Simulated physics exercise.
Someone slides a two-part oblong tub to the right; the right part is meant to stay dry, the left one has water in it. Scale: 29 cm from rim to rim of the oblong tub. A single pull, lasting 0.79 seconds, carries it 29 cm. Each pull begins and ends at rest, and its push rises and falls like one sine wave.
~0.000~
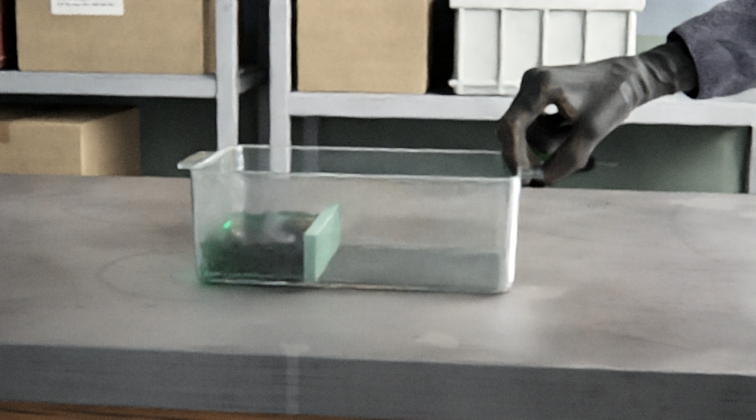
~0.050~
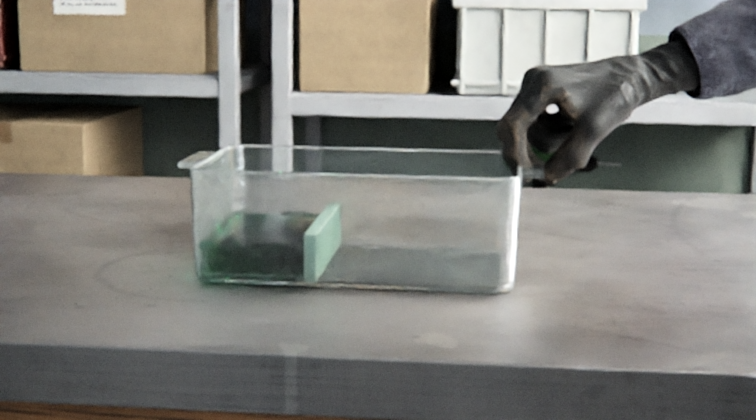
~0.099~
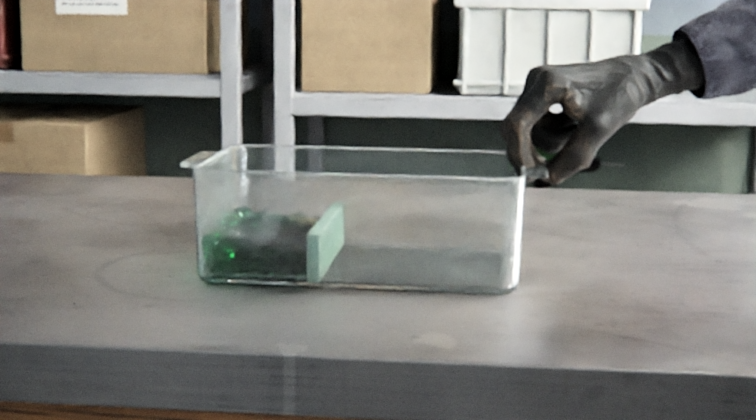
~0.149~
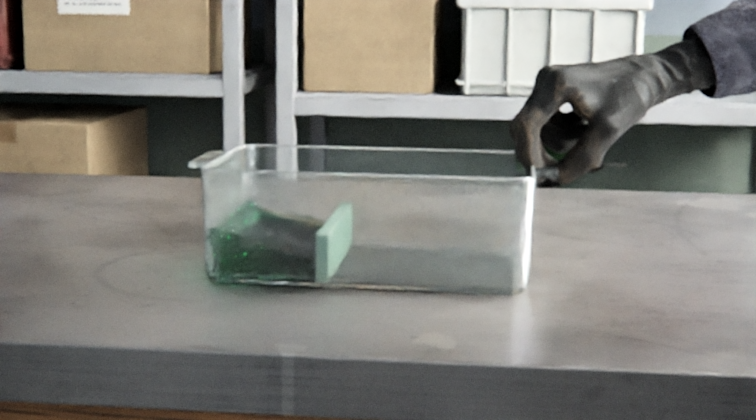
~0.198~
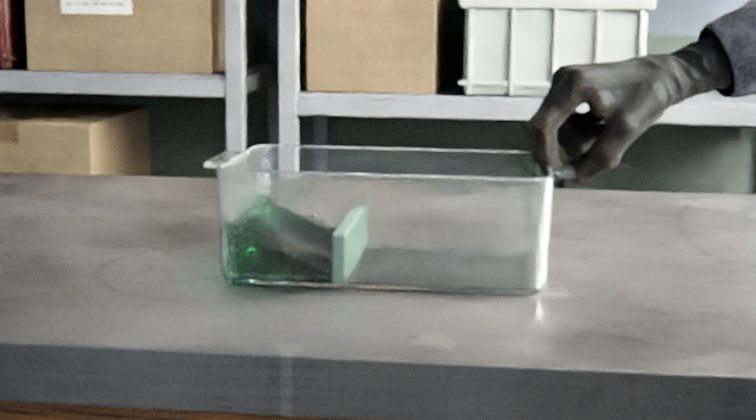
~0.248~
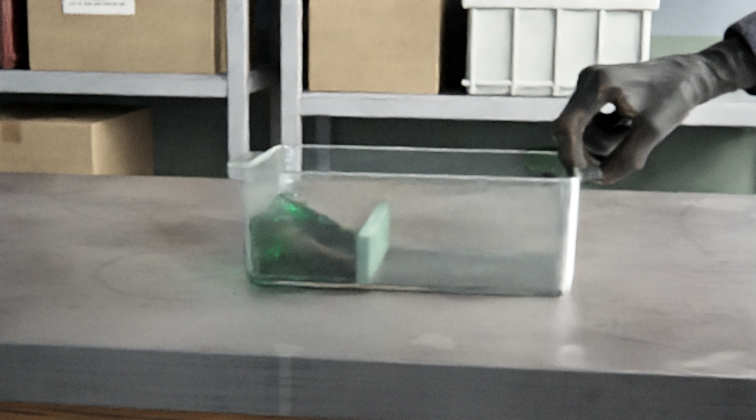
On a grey table, a gloved hand slides a clear divided tub slowly to the right.
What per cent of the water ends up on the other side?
About 10 per cent.
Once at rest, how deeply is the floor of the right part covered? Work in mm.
Once calm, the layer is near 2 mm.
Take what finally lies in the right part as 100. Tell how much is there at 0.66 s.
80 in a hundred, roughly.
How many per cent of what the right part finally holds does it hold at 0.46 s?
Roughly 0%.
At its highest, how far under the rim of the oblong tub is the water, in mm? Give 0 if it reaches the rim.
Some 45 mm.
After 0.46 s it has gone 19 cm; 0 per cent is on the right side and 0 is out of the oblong tub.
After 0.66 s it has gone 28 cm; 8 per cent is on the right side and 0 is out of the oblong tub.
After 0.87 s it has gone 29 cm; 10 per cent is on the right side and 0 is out of the oblong tub.
After 1.08 s it has gone 29 cm; 10 per cent is on the right side and 0 is out of the oblong tub.
In the end 10 per cent is on the right side and 0 is out of the oblong tub.
